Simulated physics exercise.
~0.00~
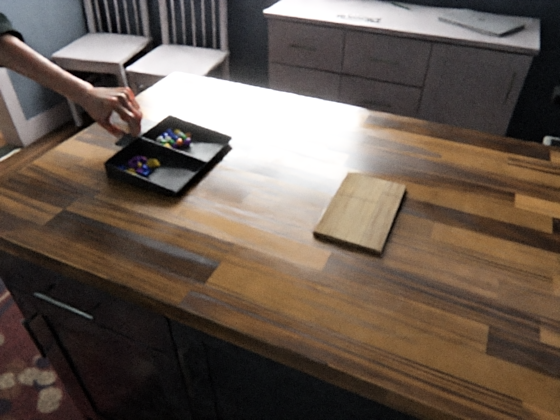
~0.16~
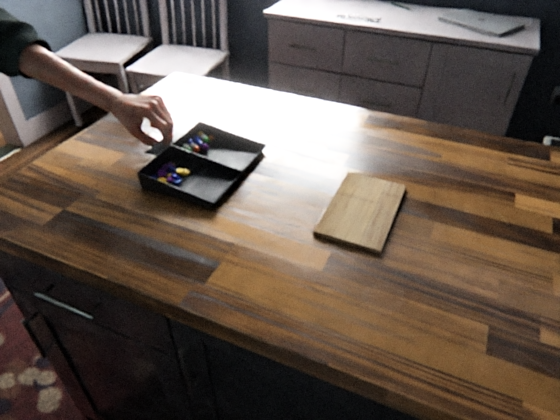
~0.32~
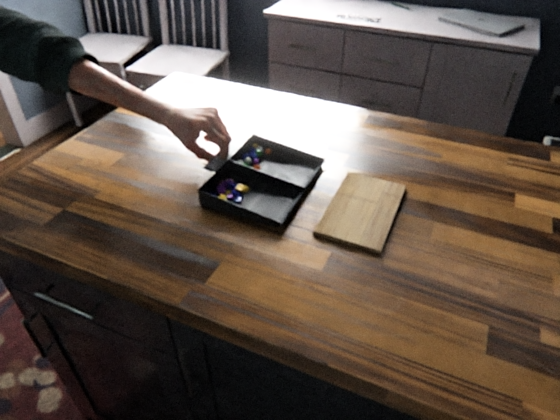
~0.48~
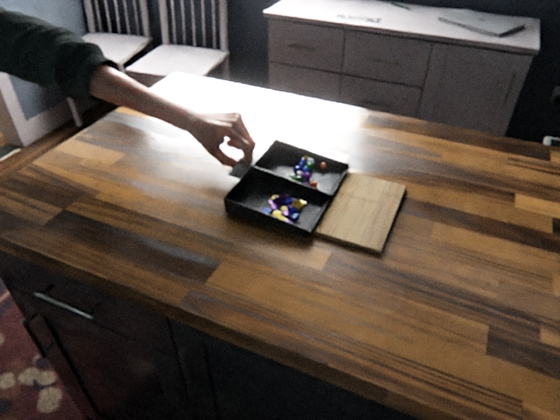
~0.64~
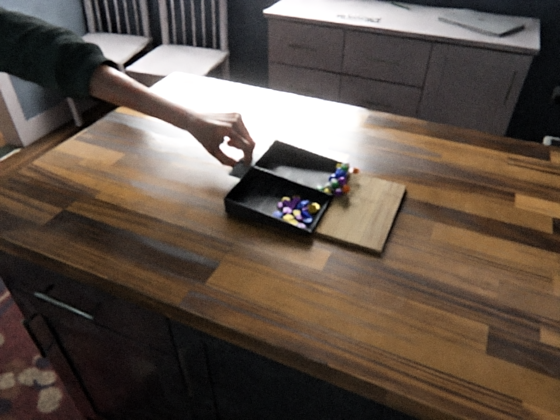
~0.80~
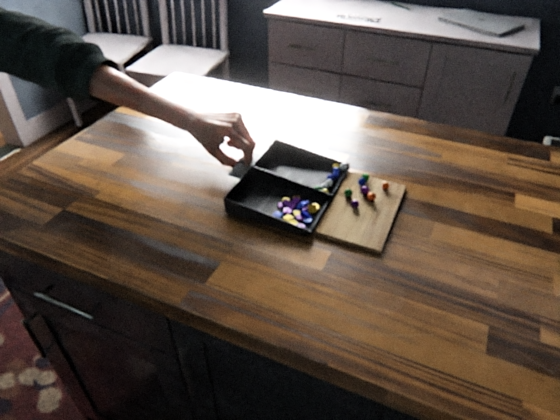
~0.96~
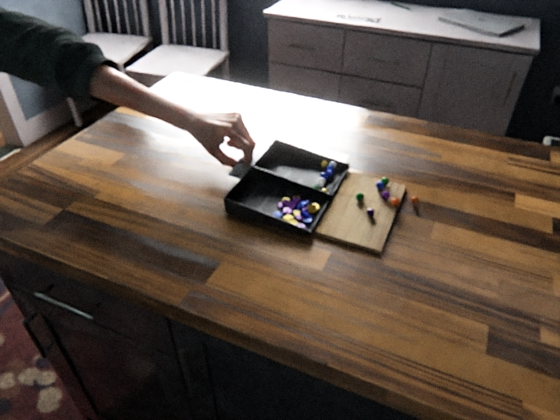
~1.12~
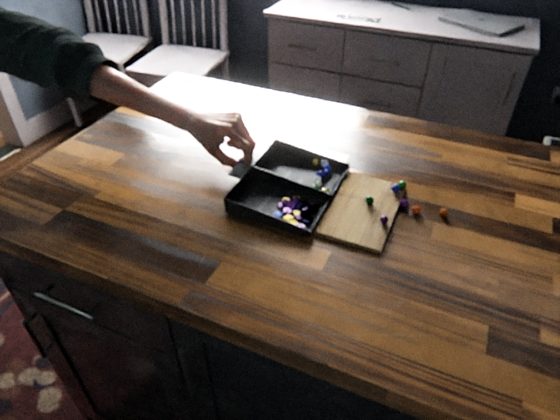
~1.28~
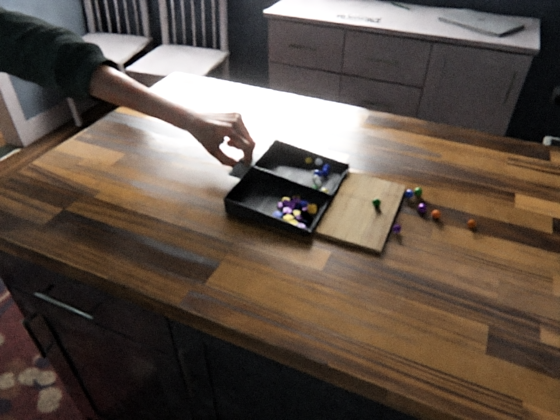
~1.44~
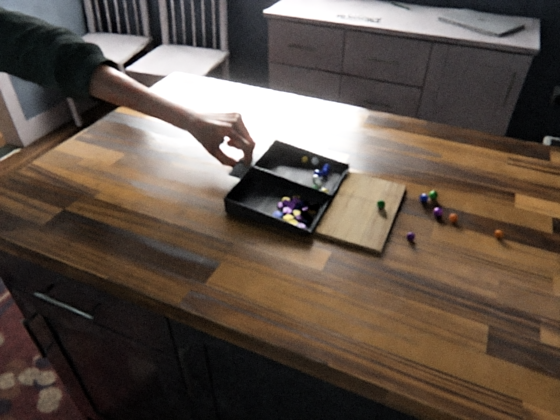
The clip shows a hand sliding a black two-part tray of small colourful pieces rightward along a wooden counter until it stops against a flat board. The front pieces shift but stay inside, while about half the back ones spill over the rim, ending scattered across the board and counter.
